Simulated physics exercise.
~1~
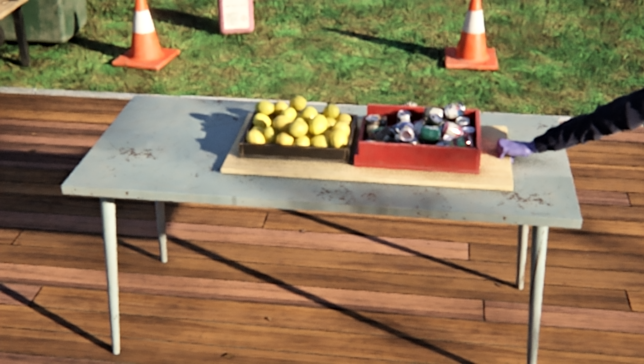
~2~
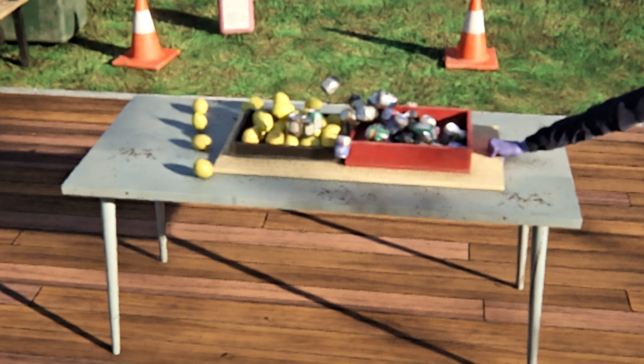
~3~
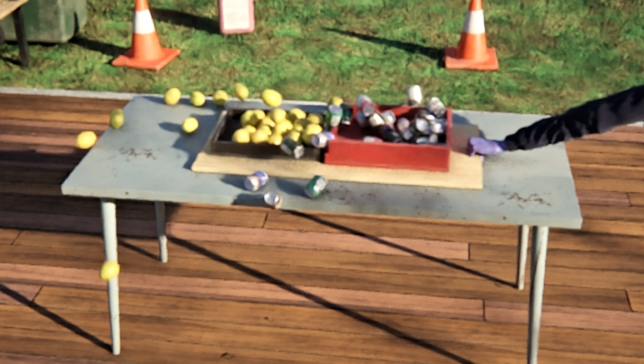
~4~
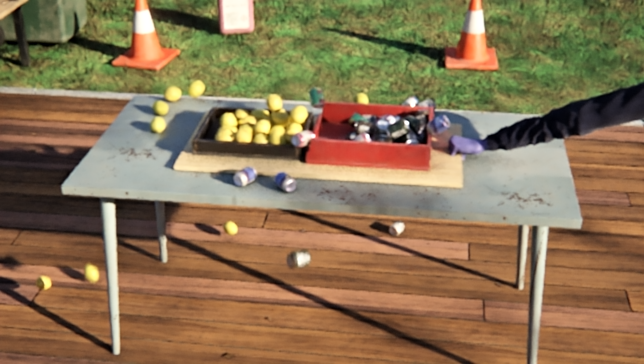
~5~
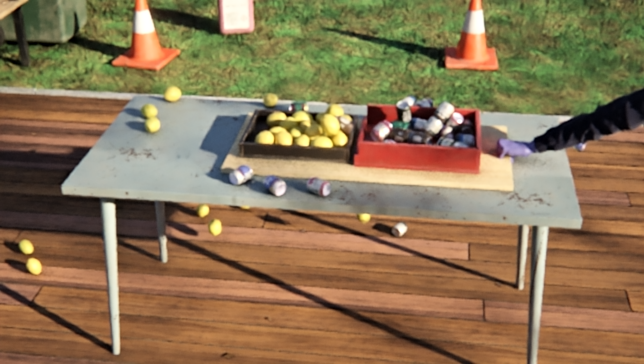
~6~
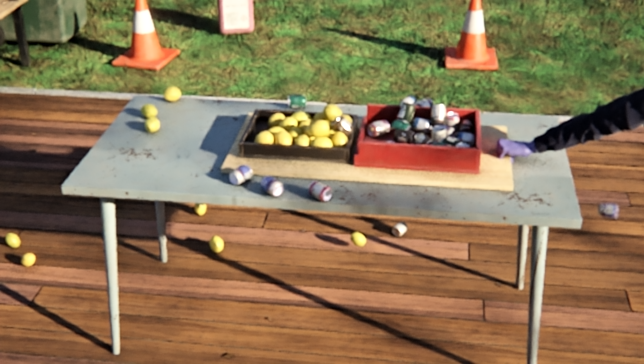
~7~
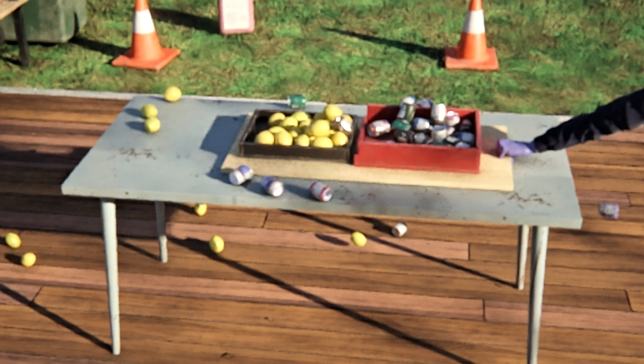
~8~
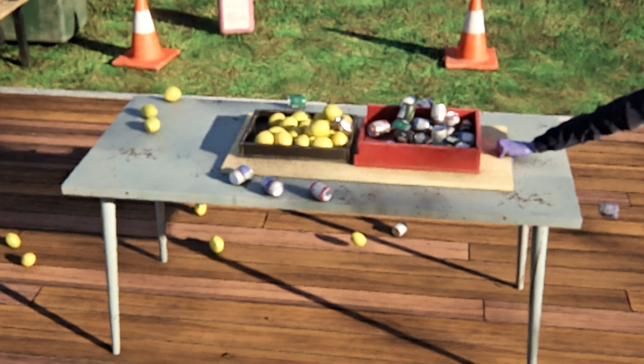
Gloved hand shaking a board of lemons and small cans in crates, spilling some across the table and onto wooden decking.
